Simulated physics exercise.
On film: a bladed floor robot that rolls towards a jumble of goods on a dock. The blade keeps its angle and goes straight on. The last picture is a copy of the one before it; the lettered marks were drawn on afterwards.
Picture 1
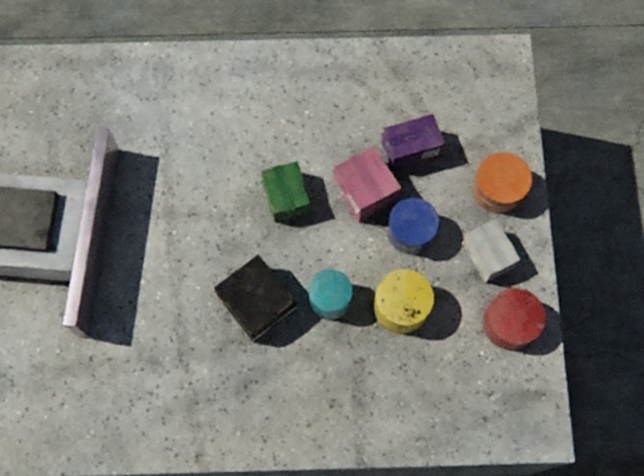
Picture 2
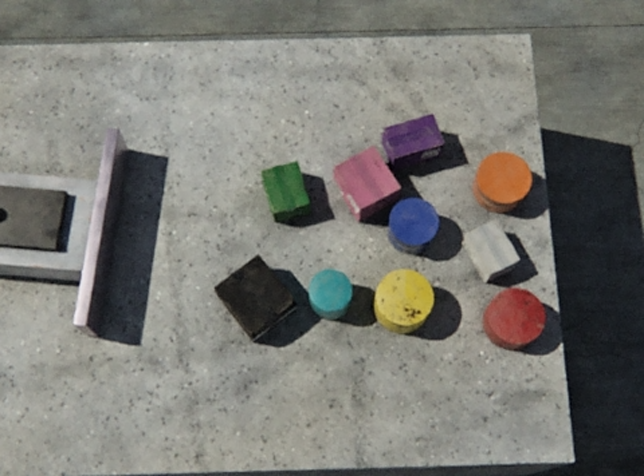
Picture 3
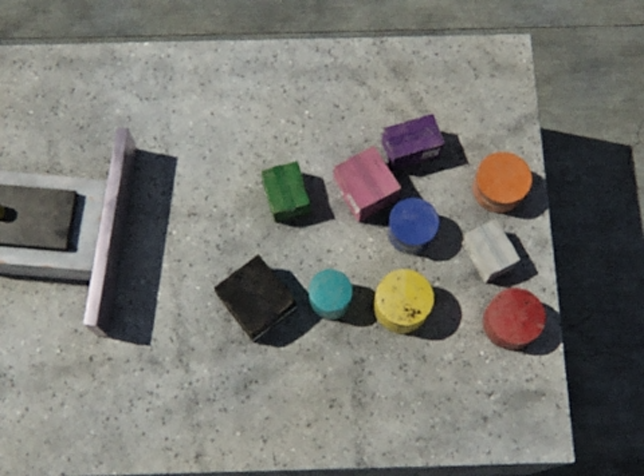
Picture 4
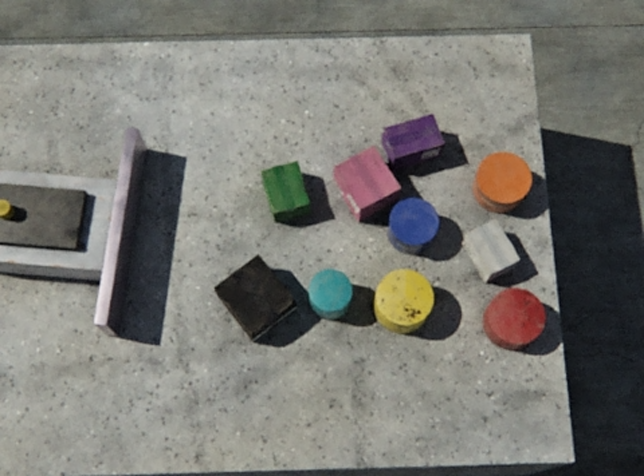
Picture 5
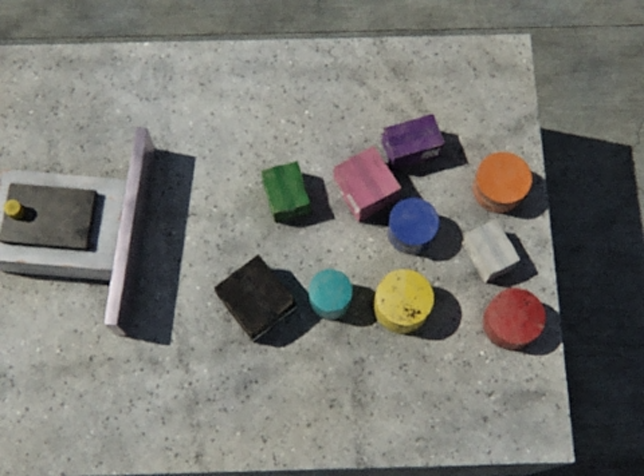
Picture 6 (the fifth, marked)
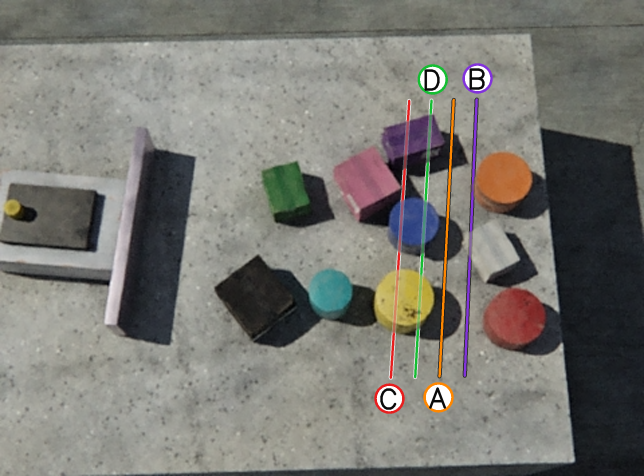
A bladed robot rolls slowly right towards a jumble of colourful parcels, boxes and canisters.
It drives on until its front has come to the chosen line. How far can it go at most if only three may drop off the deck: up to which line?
B.
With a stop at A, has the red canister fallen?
Yes.
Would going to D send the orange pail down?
No.
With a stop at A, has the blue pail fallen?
By then, no.
On the marked copy, A at (447, 232); B at (471, 231); C at (401, 233); D at (424, 233).
Taking B. A third of the way, robot (180, 214); black box (291, 306); turquoise canister (340, 293).
Two thirds of the way, robot (304, 211); yellow canister (465, 297); purple parcel (446, 130).
When it is over, robot (402, 209); red canister over the edge; orange pail over the edge; two fallen.
As for the rest, A is within the limit but short; C is within the limit but short; D is within the limit but short.
